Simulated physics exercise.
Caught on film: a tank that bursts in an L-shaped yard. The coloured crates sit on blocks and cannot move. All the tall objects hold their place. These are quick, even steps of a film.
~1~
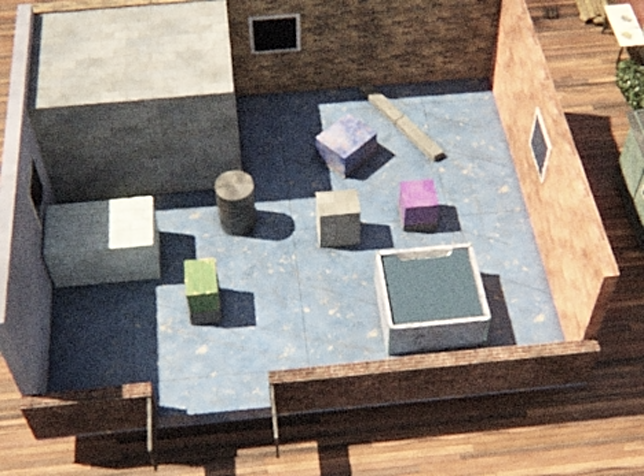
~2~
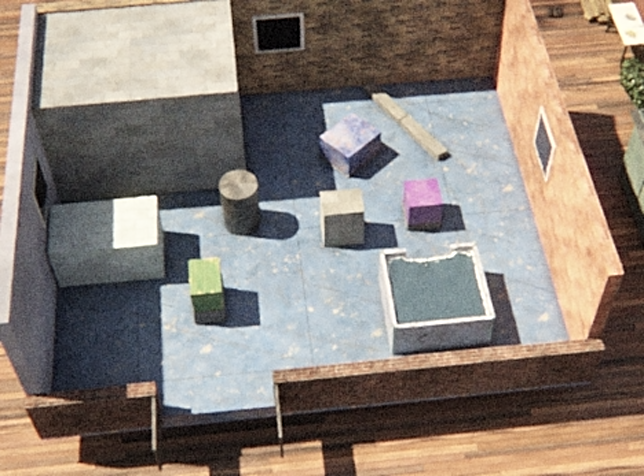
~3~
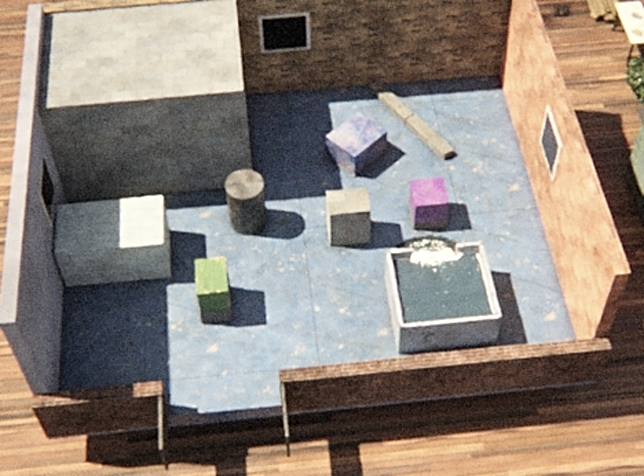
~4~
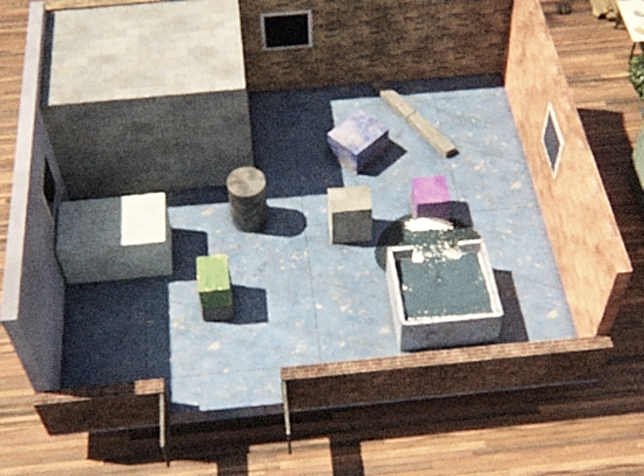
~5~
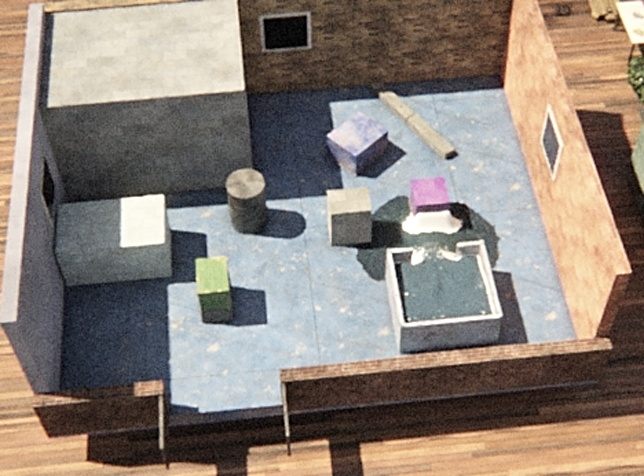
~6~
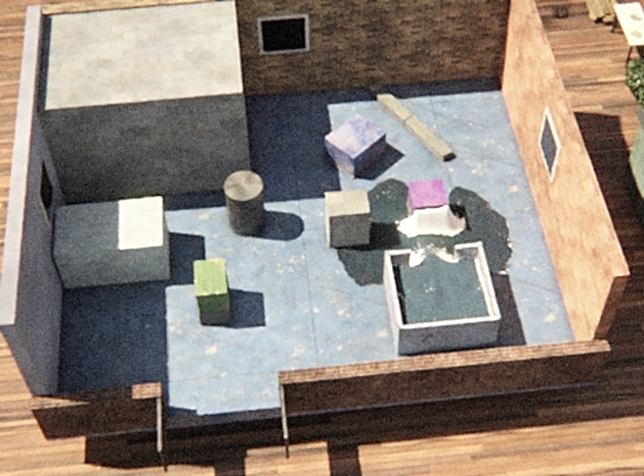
A walled L-shaped yard with a blue floor is seen from high above, a large grey block filling its back left corner and a low white-rimmed tank of dark water at the lower right. A grey cylinder and green, beige, magenta and purple blocks stand around a plank. As the view shifts slightly, water bursts from the tank's far side, surges against the magenta block and spreads around it in a dark pool.
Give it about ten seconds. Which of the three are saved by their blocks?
In the end: The green crate stays dry; the purple crate gets wet; the blue crate gets wet.
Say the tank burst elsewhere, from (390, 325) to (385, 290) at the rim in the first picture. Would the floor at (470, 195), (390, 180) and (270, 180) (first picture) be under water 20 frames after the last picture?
In that order: Free of water, clear, dry.
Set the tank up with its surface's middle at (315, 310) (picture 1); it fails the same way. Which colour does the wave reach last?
Last comes the one in green.
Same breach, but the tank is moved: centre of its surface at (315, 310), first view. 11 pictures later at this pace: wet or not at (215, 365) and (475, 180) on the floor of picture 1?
One after the other: Clear, no water.
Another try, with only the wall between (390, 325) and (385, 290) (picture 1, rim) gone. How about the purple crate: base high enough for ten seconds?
Then: Purple crate stays dry.
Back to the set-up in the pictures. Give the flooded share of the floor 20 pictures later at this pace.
Close to 45 %.
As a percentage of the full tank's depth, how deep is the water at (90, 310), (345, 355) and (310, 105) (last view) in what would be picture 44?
About 0, 2 and 6 per cent.
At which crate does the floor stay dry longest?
That is the one in green.
A moment on, water covers 15 % of the floor; the green crate not reached, the purple crate water round its plinth, the blue crate water round its plinth.
Next, water covers 30 % of the floor; the green crate not reached, the purple crate water round its plinth, the blue crate water round its plinth.
Then, water covers 45 % of the floor; the green crate water round its plinth, the purple crate water round its plinth, the blue crate water round its plinth.
Later, water covers 55 % of the floor; the green crate water round its plinth, the purple crate water round its plinth, the blue crate water round its plinth.
In the end, water covers 70 % of the floor; the green crate stayed above the water, the purple crate was topped, the blue crate was topped.
